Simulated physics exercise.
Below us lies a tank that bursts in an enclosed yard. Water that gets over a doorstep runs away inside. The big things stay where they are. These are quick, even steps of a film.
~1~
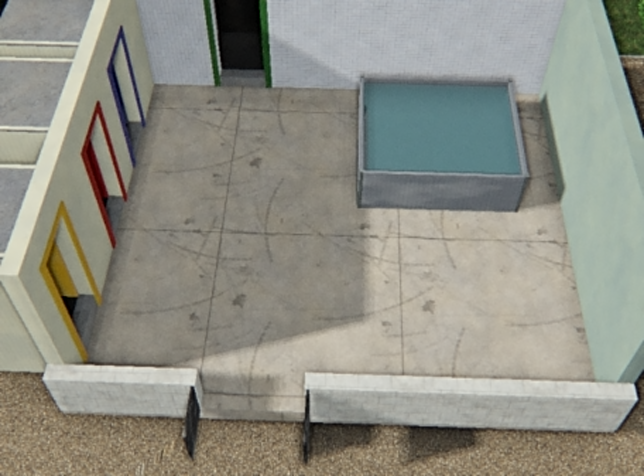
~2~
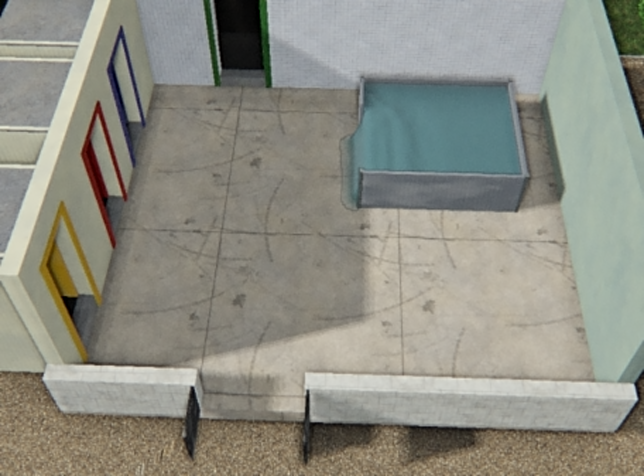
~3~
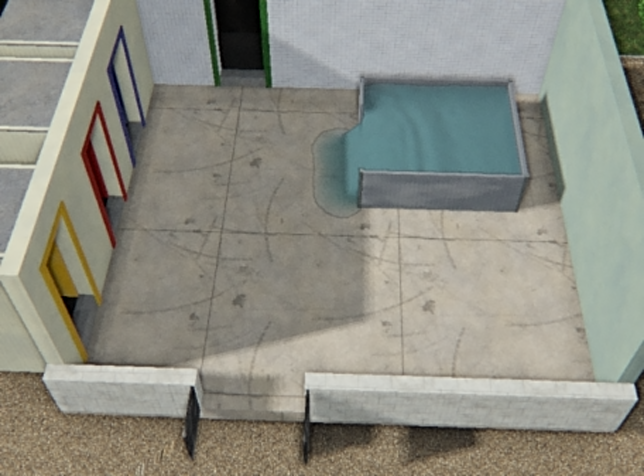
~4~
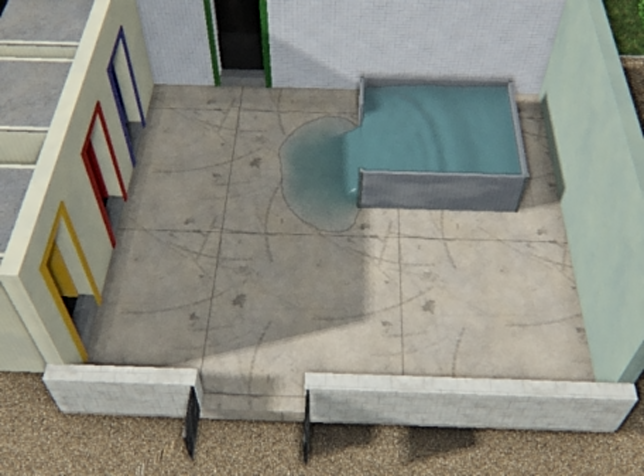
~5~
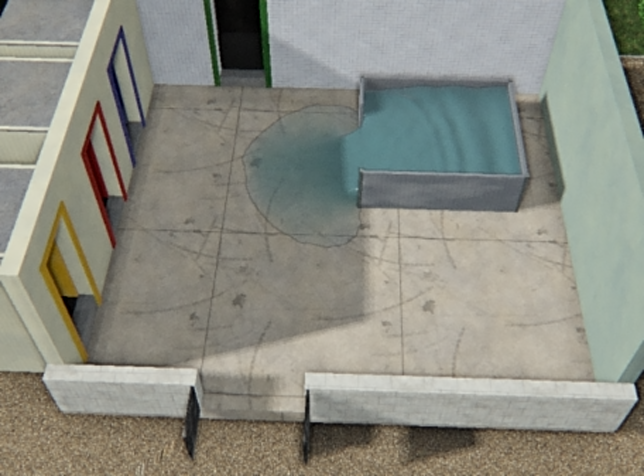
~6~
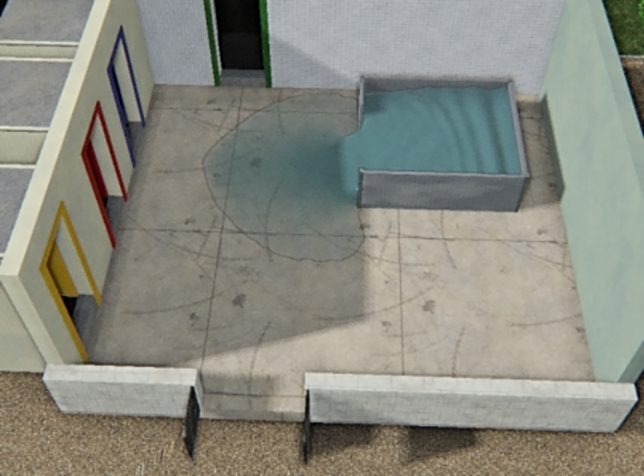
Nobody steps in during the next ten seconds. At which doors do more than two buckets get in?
In the end: The yellow door admits no more than that; the red door lets in a lot; the blue door lets in a lot; the green door admits no more than that.
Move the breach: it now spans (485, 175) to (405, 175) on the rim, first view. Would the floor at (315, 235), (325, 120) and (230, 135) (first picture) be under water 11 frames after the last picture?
In turn: No water, not flooded, not flooded.
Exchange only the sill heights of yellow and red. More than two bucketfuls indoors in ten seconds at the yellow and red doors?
My reading: Yellow door is over; red door lets less in.
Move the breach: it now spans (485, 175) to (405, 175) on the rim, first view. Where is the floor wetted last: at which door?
The green-painted one.
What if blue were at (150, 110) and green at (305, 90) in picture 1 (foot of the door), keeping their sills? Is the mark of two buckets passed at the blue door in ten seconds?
Blue door floods.
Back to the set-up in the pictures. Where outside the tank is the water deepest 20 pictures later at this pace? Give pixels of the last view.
Around (82, 378).
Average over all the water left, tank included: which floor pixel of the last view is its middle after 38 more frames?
At about (282, 205).
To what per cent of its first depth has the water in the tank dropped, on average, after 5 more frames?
Some 66 per cent.
A moment on, water covers 40 % of the floor; the yellow door not reached, the red door wet at the sill, nothing in, the blue door under two buckets in, the green door wet at the sill, nothing in.
Next, water covers 45 % of the floor; the yellow door wet at the sill, nothing in, the red door over two buckets in, the blue door over two buckets in, the green door wet at the sill, nothing in.
Then, water covers 50 % of the floor; the yellow door wet at the sill, nothing in, the red door far over two buckets in, the blue door far over two buckets in, the green door wet at the sill, nothing in.
Later, water covers 80 % of the floor; the yellow door wet at the sill, nothing in, the red door far over two buckets in, the blue door far over two buckets in, the green door wet at the sill, nothing in.
In the end, water covers 100 % of the floor; the yellow door wet at the sill, nothing in, the red door far over two buckets in, the blue door far over two buckets in, the green door wet at the sill, nothing in.
